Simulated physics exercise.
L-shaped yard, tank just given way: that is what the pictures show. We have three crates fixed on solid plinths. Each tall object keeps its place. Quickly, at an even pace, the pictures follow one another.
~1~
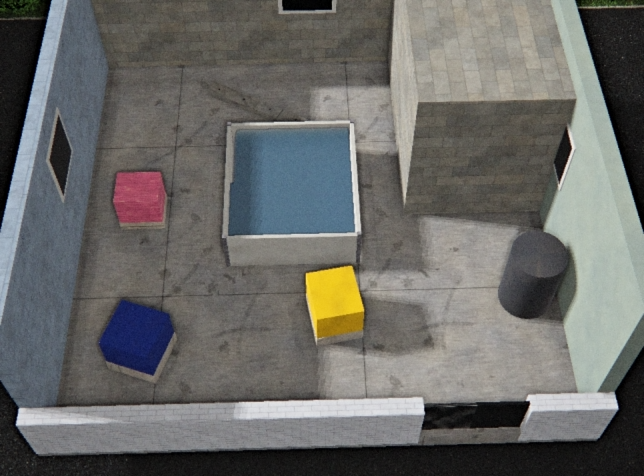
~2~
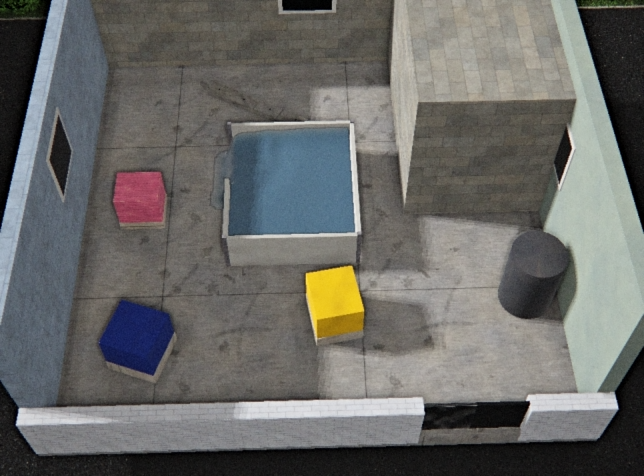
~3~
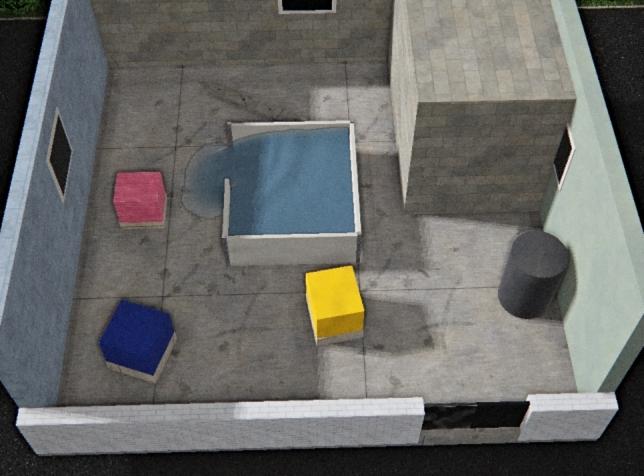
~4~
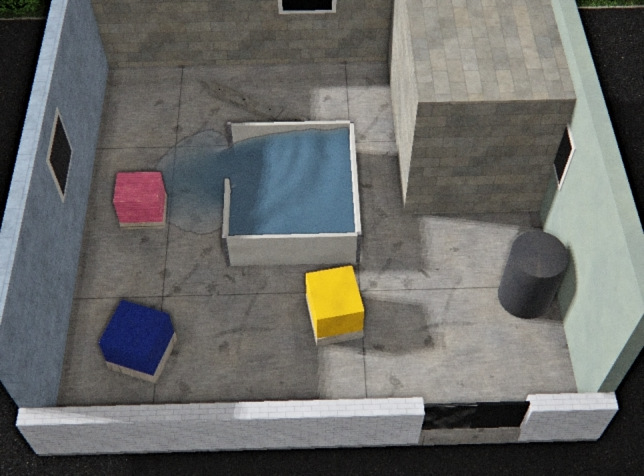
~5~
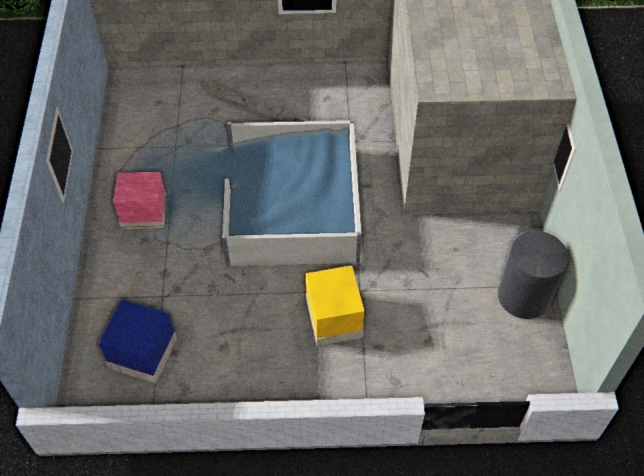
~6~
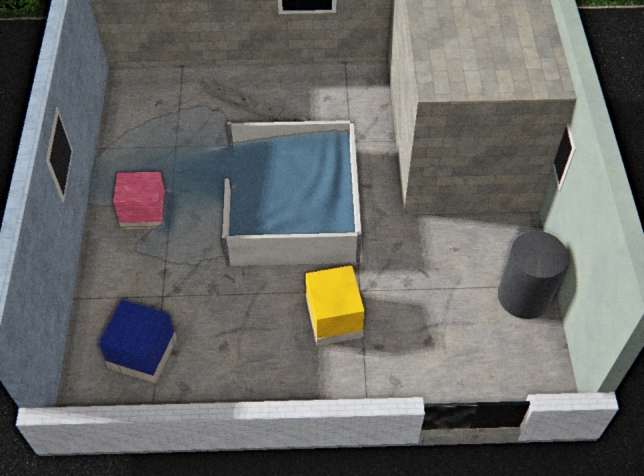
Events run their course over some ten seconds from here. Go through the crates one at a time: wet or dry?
Crate by crate: Blue crate dry, pink crate wet, yellow crate dry.
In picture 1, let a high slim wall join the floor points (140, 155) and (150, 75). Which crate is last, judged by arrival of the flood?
Answer: The yellow-painted one.
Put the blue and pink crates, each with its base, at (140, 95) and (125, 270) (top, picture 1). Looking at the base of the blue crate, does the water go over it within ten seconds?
Well, the blue one goes wet in the end.
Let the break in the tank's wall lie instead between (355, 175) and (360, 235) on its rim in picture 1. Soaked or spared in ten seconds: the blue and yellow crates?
I expect blue remains untouched while yellow remains untouched.
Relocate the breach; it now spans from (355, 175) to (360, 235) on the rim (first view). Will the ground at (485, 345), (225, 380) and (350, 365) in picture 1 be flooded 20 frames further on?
In order: Swamped, spared, spared.
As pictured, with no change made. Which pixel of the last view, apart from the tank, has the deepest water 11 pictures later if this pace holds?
About at (108, 77).
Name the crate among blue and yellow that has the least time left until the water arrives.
It's the blue-painted one.
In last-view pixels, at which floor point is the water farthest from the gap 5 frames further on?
Best guess: Near (107, 84).
A moment on, water covers 20 % of the floor; the blue crate not reached, the pink crate water round its plinth, the yellow crate not reached.
Next, water covers 35 % of the floor; the blue crate water round its plinth, the pink crate water round its plinth, the yellow crate not reached.
Then, water covers 50 % of the floor; the blue crate water round its plinth, the pink crate water round its plinth, the yellow crate not reached.
Later, water covers 75 % of the floor; the blue crate water round its plinth, the pink crate water round its plinth, the yellow crate water round its plinth.
In the end, water covers 95 % of the floor; the blue crate stayed above the water, the pink crate was topped, the yellow crate stayed above the water.
